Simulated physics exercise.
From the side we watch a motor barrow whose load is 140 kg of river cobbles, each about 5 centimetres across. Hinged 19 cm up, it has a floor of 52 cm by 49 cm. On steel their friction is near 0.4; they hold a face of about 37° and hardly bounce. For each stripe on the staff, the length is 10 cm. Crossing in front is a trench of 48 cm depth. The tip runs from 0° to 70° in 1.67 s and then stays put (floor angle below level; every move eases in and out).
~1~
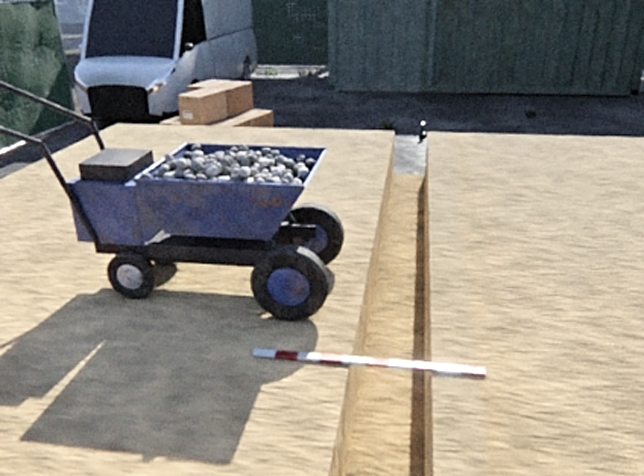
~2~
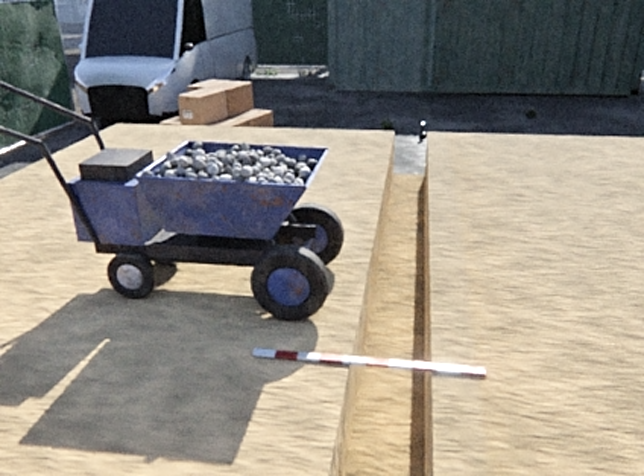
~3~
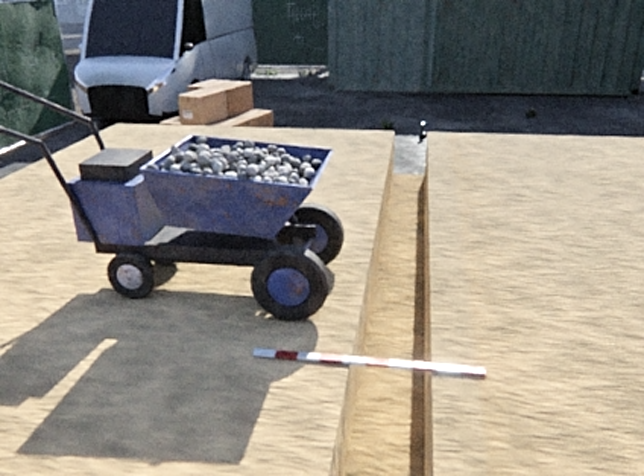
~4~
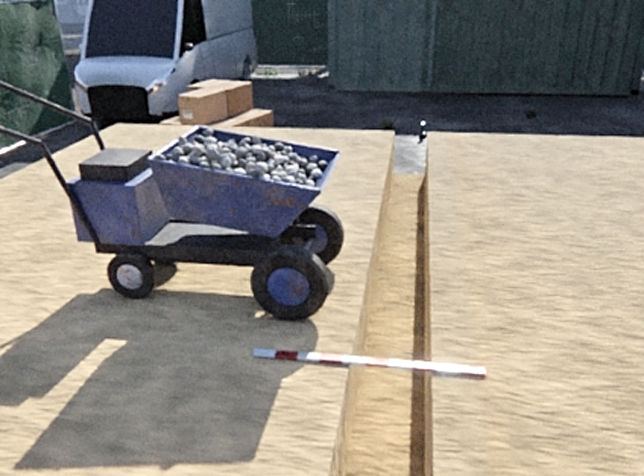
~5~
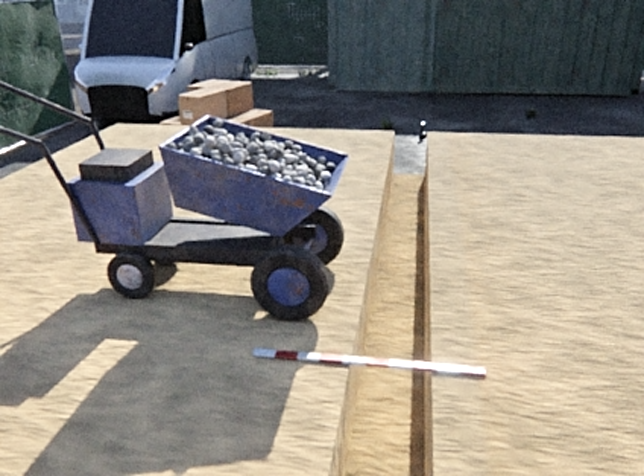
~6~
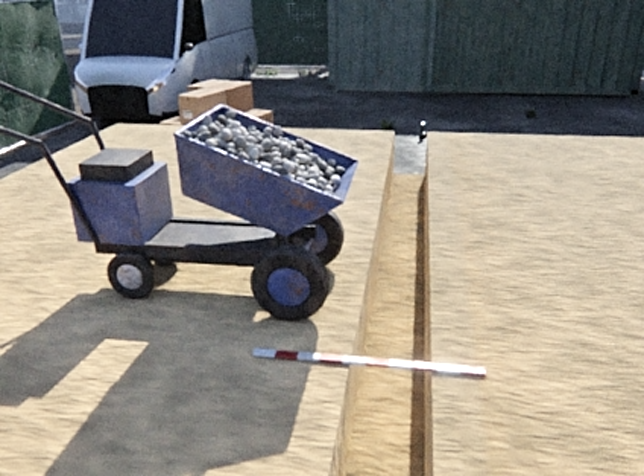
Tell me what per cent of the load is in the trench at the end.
Some 58 per cent.
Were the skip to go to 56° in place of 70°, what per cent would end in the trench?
Roughly 30% would end there.
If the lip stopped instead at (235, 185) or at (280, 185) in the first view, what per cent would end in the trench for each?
It comes to about 95 and 85 in a hundred.
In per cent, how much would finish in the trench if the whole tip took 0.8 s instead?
Around 45 per cent would end in the trench.
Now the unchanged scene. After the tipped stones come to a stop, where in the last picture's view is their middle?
(421, 350).
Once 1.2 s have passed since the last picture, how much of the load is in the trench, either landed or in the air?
Approx. 15 % of the load.
Then, 0.6 s after the last picture the floor is at 59°, 98 % in the skip, 2 % in the trench; the foremost stones are at (412, 243).
Then, 1.2 s after the last picture the floor is at 70°, 58 % in the skip, 16 % in the trench, 26 % past the trench; the foremost stones are at (528, 305).
Then, 1.5 s after the last picture the floor is at 70°, 33 % in the skip, 27 % in the trench, 40 % past the trench; the foremost stones are at (593, 311).
Then, 3.5 s after the last picture the floor is at 70°, 0 % in the skip, 58 % in the trench, 42 % past the trench; the foremost stones are at (636, 308).
